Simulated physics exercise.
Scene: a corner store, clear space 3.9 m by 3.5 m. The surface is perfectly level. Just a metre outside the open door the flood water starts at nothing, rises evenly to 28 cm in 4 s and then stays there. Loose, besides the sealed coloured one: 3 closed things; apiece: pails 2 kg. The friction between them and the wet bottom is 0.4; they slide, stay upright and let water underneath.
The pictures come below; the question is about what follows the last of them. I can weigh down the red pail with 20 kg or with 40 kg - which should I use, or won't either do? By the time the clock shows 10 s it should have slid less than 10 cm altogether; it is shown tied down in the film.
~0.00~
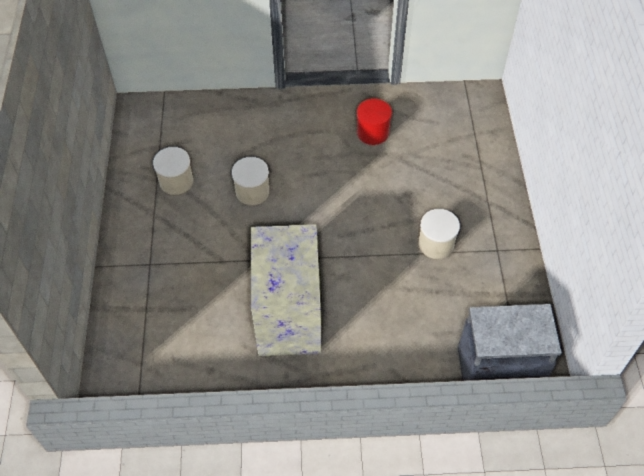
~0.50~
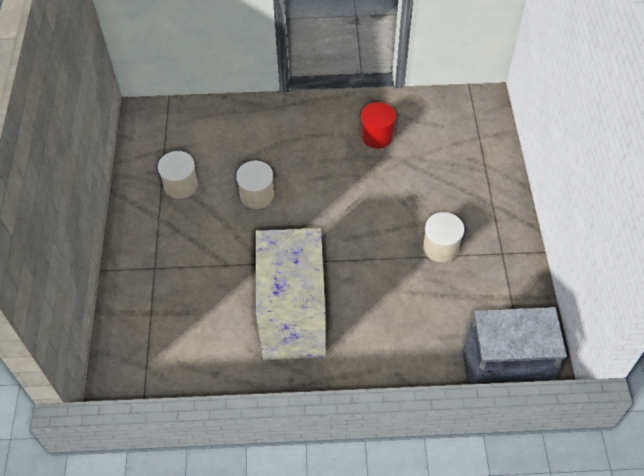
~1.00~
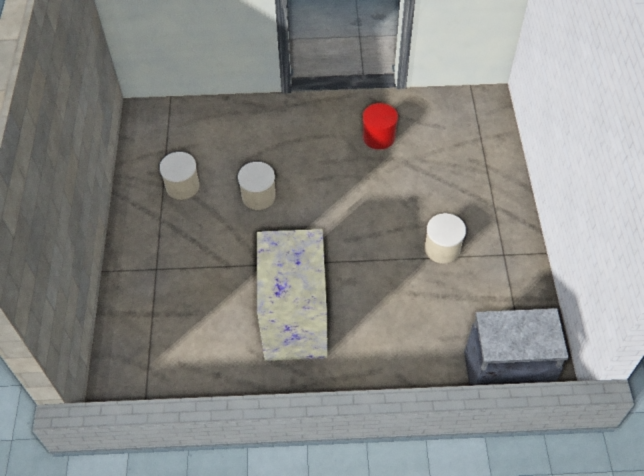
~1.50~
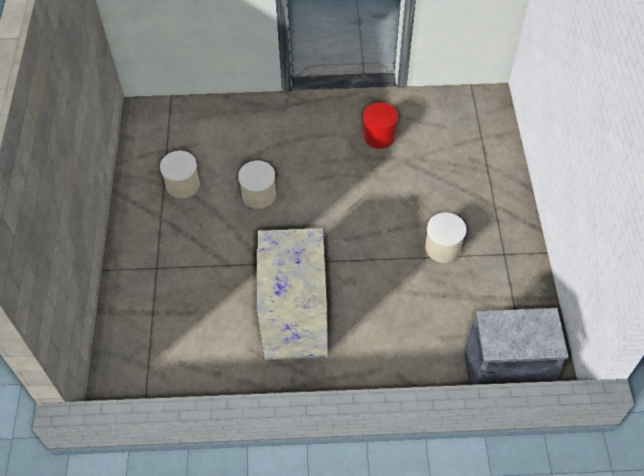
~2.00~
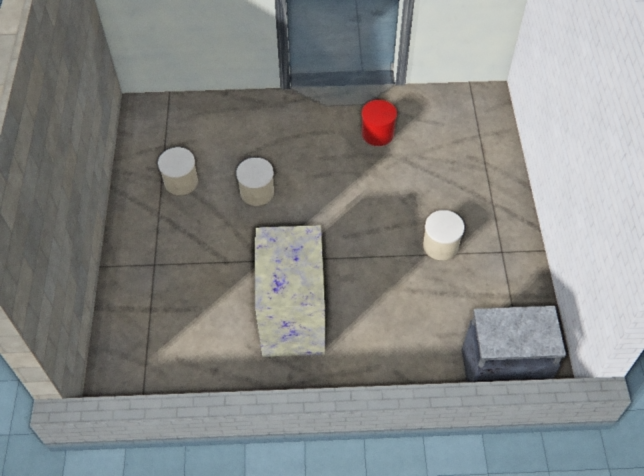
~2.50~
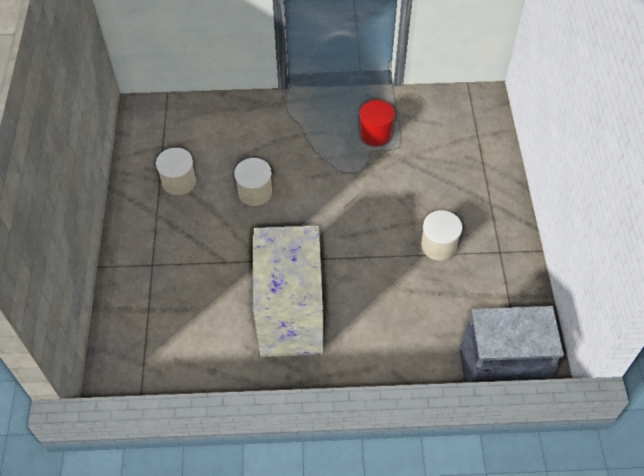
Go with the heavier one.
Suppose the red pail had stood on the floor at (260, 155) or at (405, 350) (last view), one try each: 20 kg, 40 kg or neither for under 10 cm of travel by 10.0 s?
Taking them in turn, the lighter mass keeps it, and the lighter mass keeps it.
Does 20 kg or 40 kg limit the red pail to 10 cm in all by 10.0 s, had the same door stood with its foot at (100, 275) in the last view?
Result: Lighter option suffices.
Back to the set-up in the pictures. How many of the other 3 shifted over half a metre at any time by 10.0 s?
I make that 3.
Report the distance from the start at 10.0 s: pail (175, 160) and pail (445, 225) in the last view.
The first is 80 cm from its start, the second 80 cm.
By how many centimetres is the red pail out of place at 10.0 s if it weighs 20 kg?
I'd put it at roughly 60 cm.
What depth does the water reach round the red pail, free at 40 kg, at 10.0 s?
Close to 15 cm deep.
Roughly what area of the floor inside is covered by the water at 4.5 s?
Wet: Near 9.0 m2.
After 3.5 s the red pail would be 0 cm from its start with 20 kg and 0 cm from its start with 40 kg; 8 cm of water round it then.
After 4.5 s the red pail would be 20 cm from its start with 20 kg and 0 cm from its start with 40 kg; 9 cm of water round it then.
After 7.0 s the red pail would be 60 cm from its start with 20 kg and 0 cm from its start with 40 kg; 10 cm of water round it then.
After 10.0 s the red pail would be 62 cm from its start with 20 kg and 0 cm from its start with 40 kg; 15 cm of water round it then.
